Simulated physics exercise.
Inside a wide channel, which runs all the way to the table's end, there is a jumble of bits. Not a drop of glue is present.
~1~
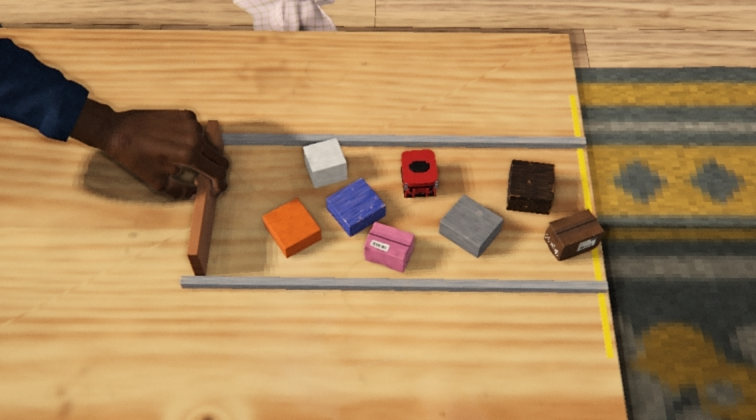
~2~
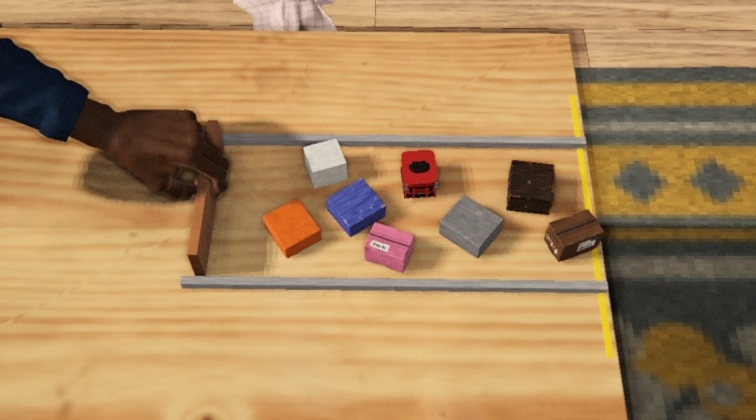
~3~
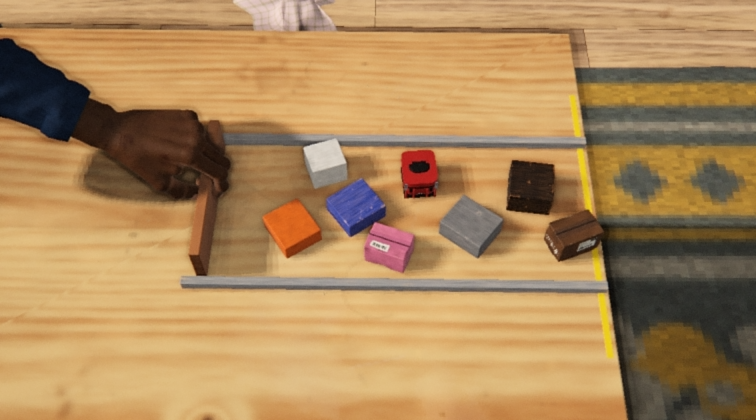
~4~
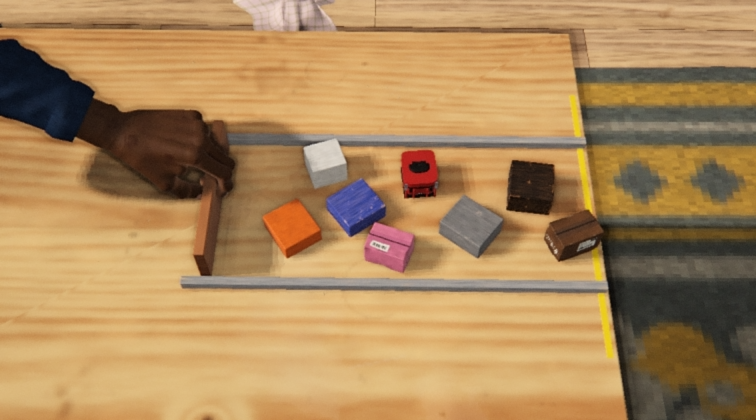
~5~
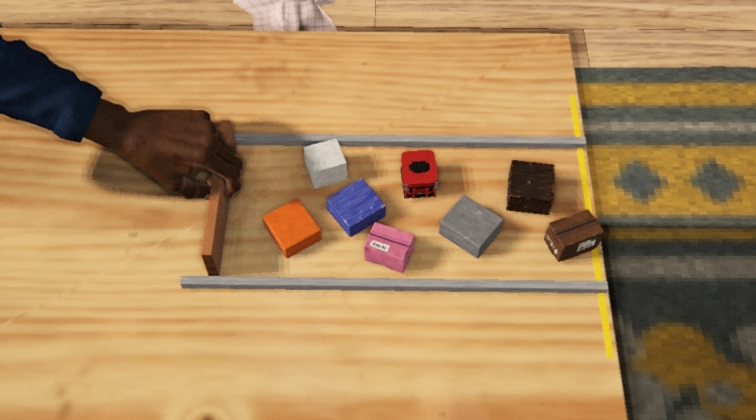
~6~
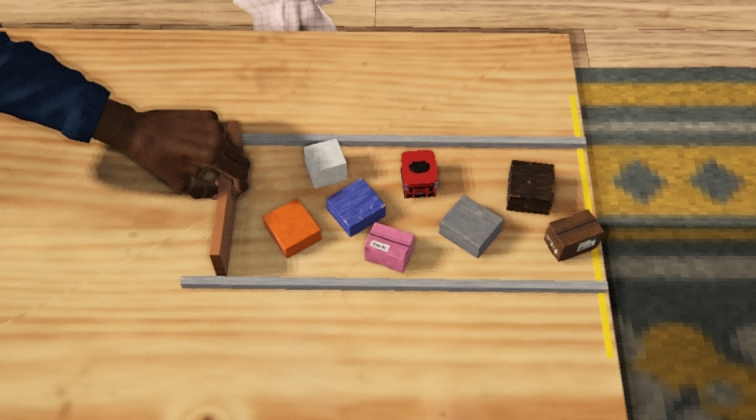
A hand slides a small wooden board slightly right between two grey rails, toward eight scattered, unmoving coloured blocks and boxes.
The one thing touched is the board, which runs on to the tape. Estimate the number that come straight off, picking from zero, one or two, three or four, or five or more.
My estimate is five or more.
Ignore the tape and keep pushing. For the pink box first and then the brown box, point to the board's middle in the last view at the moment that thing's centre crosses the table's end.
The middle is at (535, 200) when it's the pink box, and at (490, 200) when it's the brown box.
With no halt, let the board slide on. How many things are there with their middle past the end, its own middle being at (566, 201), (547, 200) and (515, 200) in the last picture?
Taking the places in turn, the counts are 6, 5 and 2.
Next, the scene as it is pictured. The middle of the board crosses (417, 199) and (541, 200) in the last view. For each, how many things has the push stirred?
At the first place 6, at the second 8.
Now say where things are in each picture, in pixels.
In the first picture, brown box (574, 235); black block (531, 187); grey block (471, 226); board (207, 196); tape (589, 213).
In the second picture, black block (531, 188); red case (419, 174).
In the third picture, grey block (471, 226); white block (326, 164).
In the fourth picture, brown box (573, 236); blue block (356, 207).
In the fifth picture, black block (531, 188); orange block (292, 228).
In the sixth picture, brown box (573, 236); black block (531, 188); grey block (471, 226); board (228, 197); tape (589, 213).
Early on, none off yet; brown box at rest near (573, 236); black block at rest near (531, 188); grey block at rest near (472, 226).
Finally, the number that fall off is five or more; lost, orange block, white block, blue block, pink box, red case, grey block, black block and brown box.
